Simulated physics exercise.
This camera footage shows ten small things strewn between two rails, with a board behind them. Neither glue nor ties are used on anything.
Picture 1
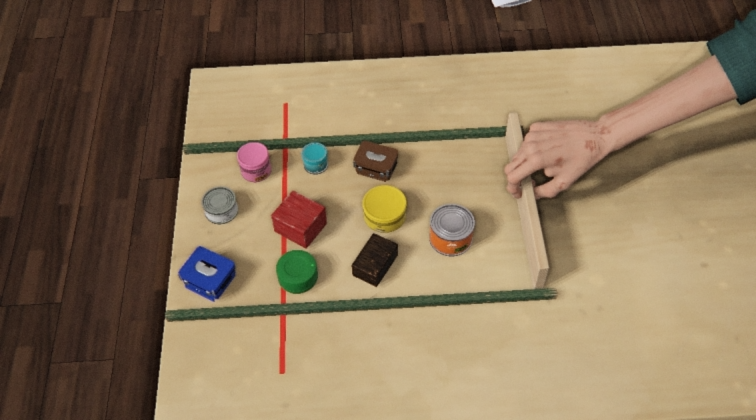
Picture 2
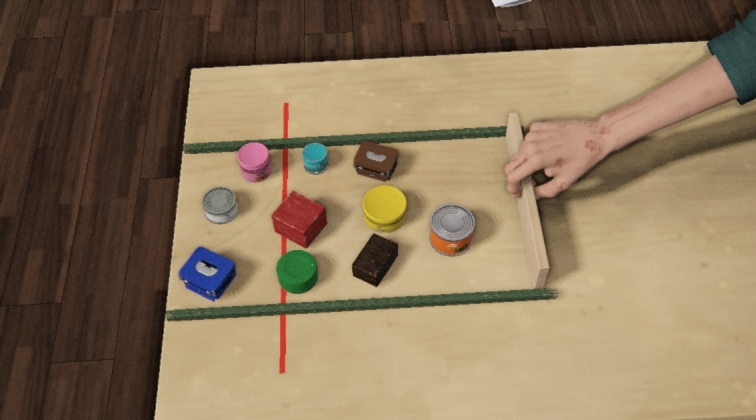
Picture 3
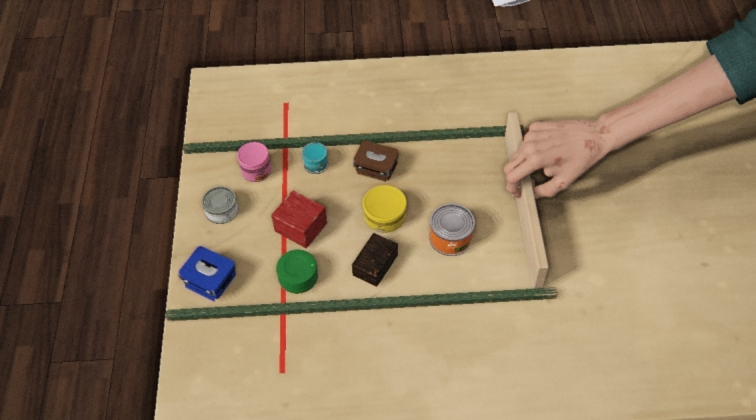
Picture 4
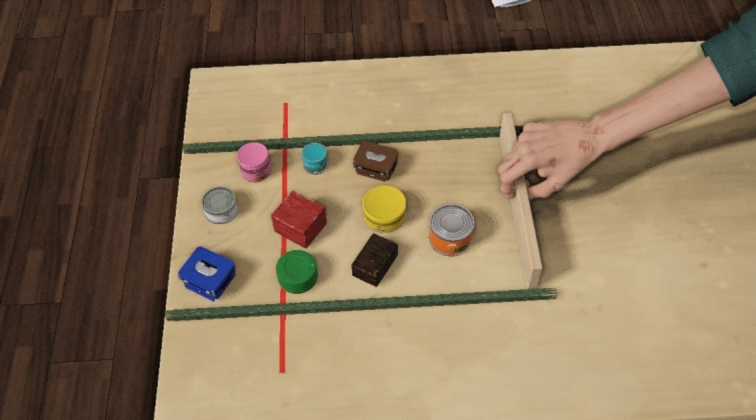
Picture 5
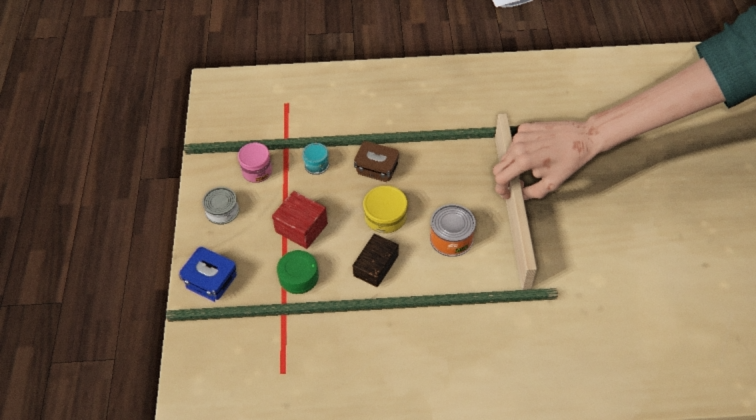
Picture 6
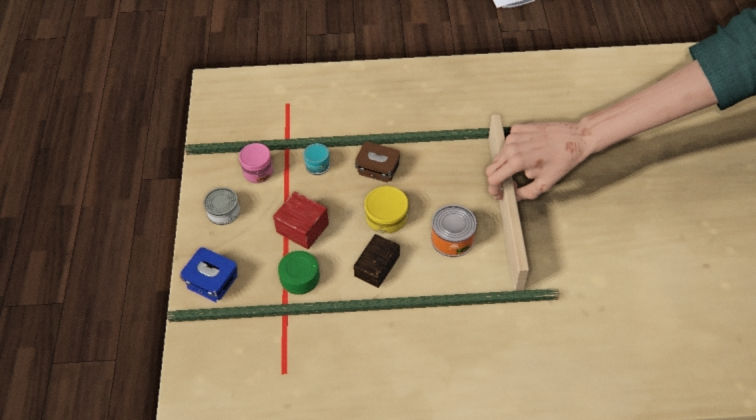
On a wooden table, a hand sliding a board slightly left between green rails, the small colourful tubs and boxes staying still.
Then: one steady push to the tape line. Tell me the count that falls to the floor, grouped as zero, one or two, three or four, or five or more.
The number of pieces cleared off the edge is going to be nothing.
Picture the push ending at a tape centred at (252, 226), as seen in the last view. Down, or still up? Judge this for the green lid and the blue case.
Green lid still up; blue case down.
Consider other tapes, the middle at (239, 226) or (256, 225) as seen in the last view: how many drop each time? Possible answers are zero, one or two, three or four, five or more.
In order: Just one or two and either one or two.
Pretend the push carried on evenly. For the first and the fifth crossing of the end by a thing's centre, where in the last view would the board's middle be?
(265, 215) and (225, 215).
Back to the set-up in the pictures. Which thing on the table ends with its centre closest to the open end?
That would be the blue case, which ends nearest.
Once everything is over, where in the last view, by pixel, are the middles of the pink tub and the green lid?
The pink tub stops around (210, 163); the green lid around (236, 276).
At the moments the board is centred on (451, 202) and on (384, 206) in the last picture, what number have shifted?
By the first moment it's 1, by the second it's 4.
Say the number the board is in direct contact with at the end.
That makes 4.
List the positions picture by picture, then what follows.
Blue case (209, 274); white tin (220, 205); pink tub (255, 163); board (525, 197); tape (284, 223), in the first frame.
White tin (220, 205); turquoise tin (315, 159), in the second frame.
Pink tub (255, 163); orange tin (452, 230), in the third frame.
Blue case (208, 274); yellow tub (385, 209), in the fourth frame.
White tin (221, 206); green lid (298, 272), in the fifth frame.
Blue case (210, 275); white tin (222, 206); pink tub (257, 164); board (507, 199); tape (286, 224), in the sixth frame.
Soon after, none off yet; blue case at rest near (210, 275); white tin at rest near (222, 206); pink tub at rest near (257, 164).
At rest, the number that fall off is zero.
